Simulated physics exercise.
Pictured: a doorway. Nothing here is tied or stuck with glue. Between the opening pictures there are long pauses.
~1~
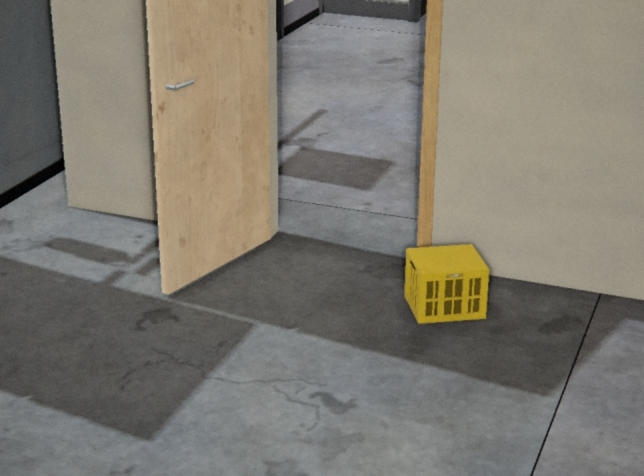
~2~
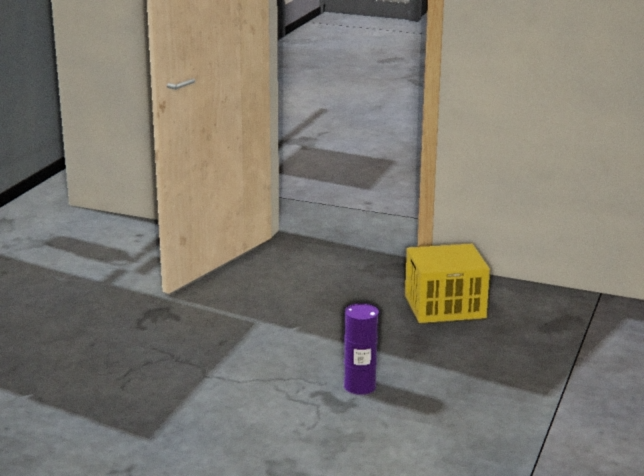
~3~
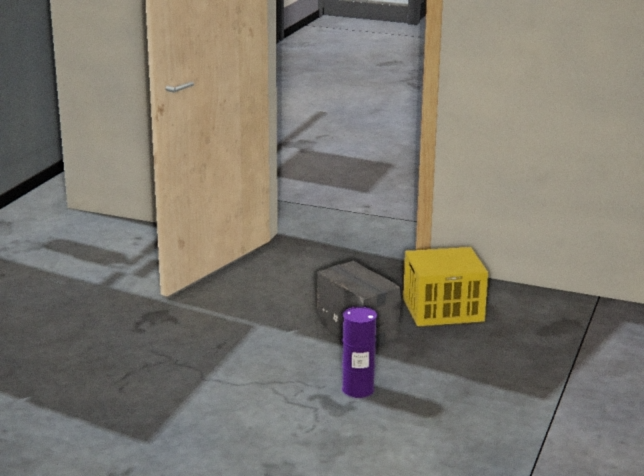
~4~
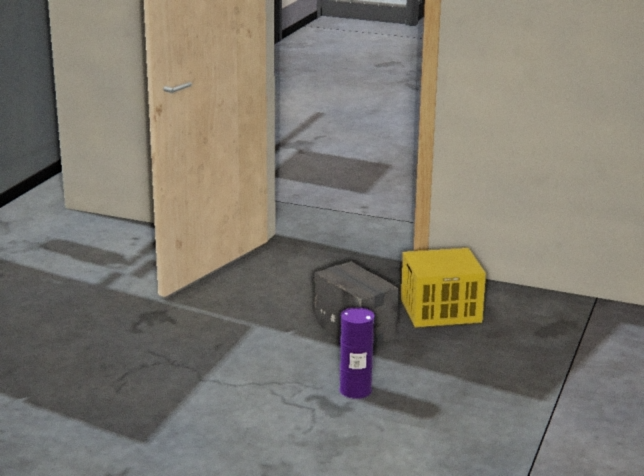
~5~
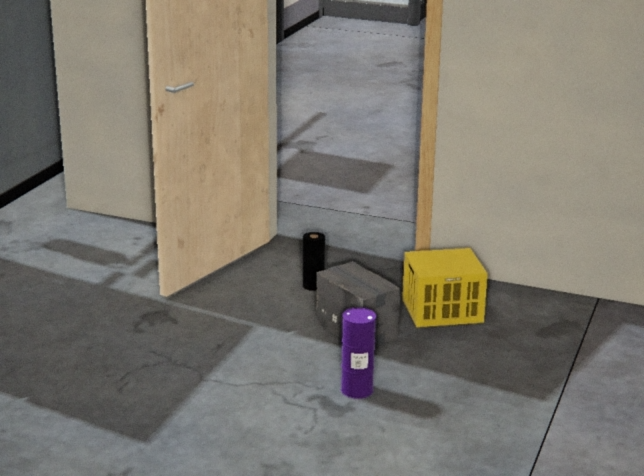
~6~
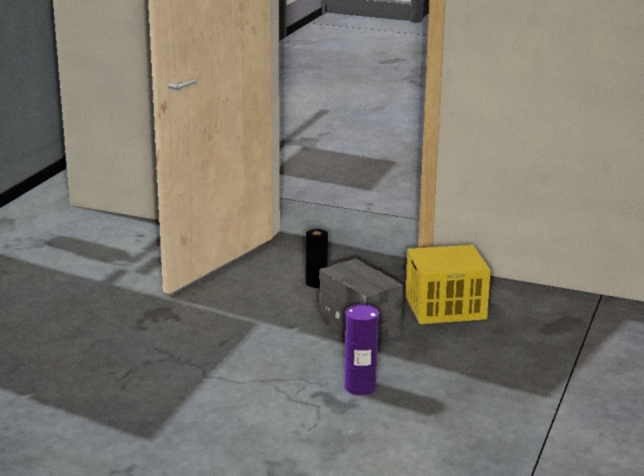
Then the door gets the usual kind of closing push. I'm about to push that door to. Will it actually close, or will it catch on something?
The attempt works.
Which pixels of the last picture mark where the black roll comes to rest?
End position, last frame: About (410, 228).
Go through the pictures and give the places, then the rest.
Door wide open and still, in the first picture.
Door wide open and still; purple canister (361, 349), in the second picture.
Door wide open and still; yellow crate (445, 286); purple canister (359, 353), in the third picture.
Door wide open and still; grey box (356, 306); yellow crate (442, 287), in the fourth picture.
Door wide open and still; purple canister (358, 353); grey box (357, 306), in the fifth picture.
Door wide open and still; black roll (317, 258); yellow crate (447, 284), in the sixth picture.
Then, 1.40 s past the last view, door 40° open; black roll displaced about its own width near (334, 255).
Then, 1.90 s past the last view, door 8° open; black roll displaced well along near (385, 237).
Finally, door 0° open; down or leaning hard on the floor, black roll; the other 3 still in place. Final places as the last picture's camera would see them, black roll near (410, 228).
